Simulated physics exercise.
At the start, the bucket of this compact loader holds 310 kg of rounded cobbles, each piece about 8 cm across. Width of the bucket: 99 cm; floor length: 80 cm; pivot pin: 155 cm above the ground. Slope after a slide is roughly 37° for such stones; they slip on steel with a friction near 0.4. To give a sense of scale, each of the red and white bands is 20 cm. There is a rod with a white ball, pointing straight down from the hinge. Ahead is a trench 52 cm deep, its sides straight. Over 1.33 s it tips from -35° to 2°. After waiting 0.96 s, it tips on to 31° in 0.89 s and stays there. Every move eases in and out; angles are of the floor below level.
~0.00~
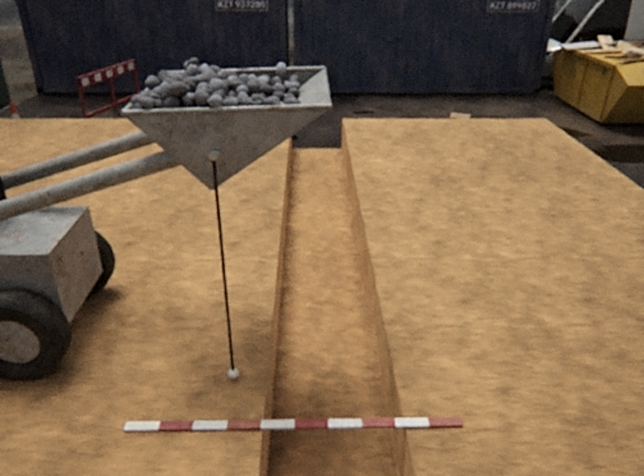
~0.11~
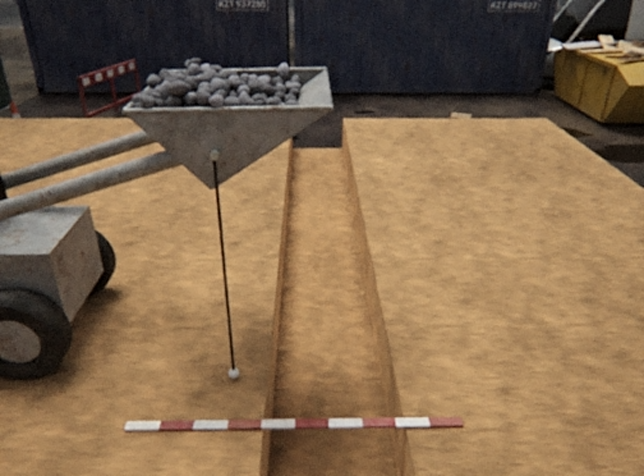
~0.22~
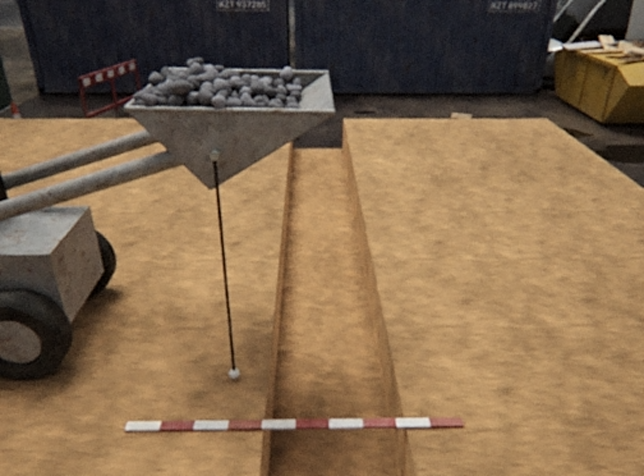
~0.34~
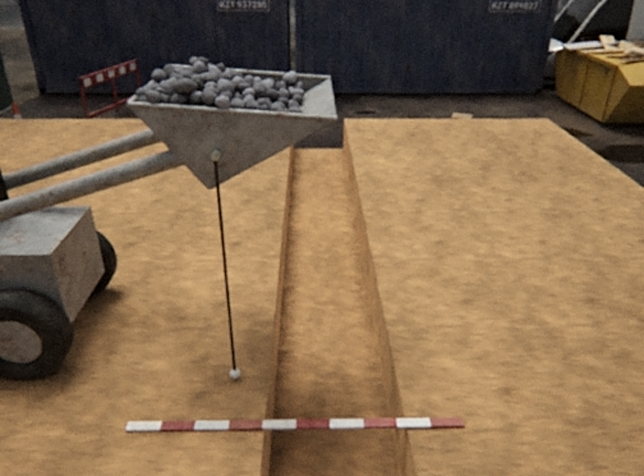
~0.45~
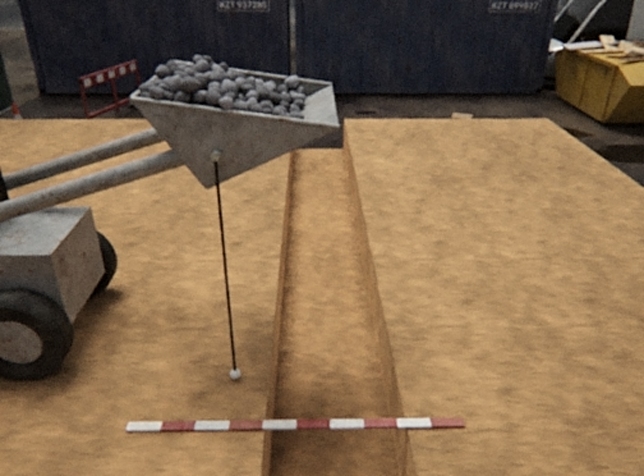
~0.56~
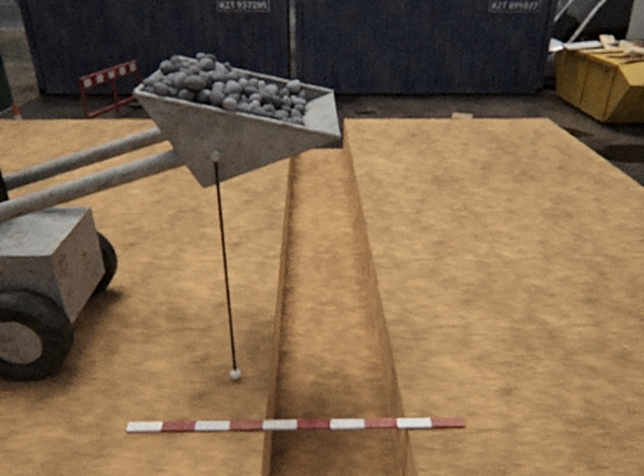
A grey loader bucket heaped with rounded grey stones slowly tilts forward, its right-hand lip lowering and its back edge rising slightly while the stones shift a little within it. The loader's wheeled body stays still at left, a white-balled rod hanging below the bucket beside a straight trench in sandy ground. The steady, raised view shows a red-and-white banded pole, dark blue containers and a yellow skip.
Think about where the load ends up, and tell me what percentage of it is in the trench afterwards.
Roughly 75 per cent of the load.
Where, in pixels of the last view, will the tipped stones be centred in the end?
Their middle lands near (363, 372).
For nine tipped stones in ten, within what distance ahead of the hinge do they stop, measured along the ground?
Close to 140 cm from the hinge.
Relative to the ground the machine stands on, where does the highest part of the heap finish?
The top ends up around 14 cm above the machine's ground.
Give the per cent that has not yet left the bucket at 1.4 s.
I'd say near 100 per cent is still held inside.
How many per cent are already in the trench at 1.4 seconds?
I'd put it near 0 per cent.
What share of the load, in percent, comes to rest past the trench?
Something like 25 out of every hundred parts of the load ends up there.
After 1.0 s the floor is at -4°; 100 % in the bucket; the foremost stones are at (298, 132).
After 1.4 s the floor is at 2°; 100 % in the bucket; the foremost stones are at (316, 150).
After 3.6 s the floor is at 31°; 25 % in the bucket, 69 % in the trench, 5 % past the trench; the foremost stones are at (411, 315).
After 6.2 s the floor is at 31°; 0 % in the bucket, 73 % in the trench, 27 % past the trench; the foremost stones are at (520, 315).
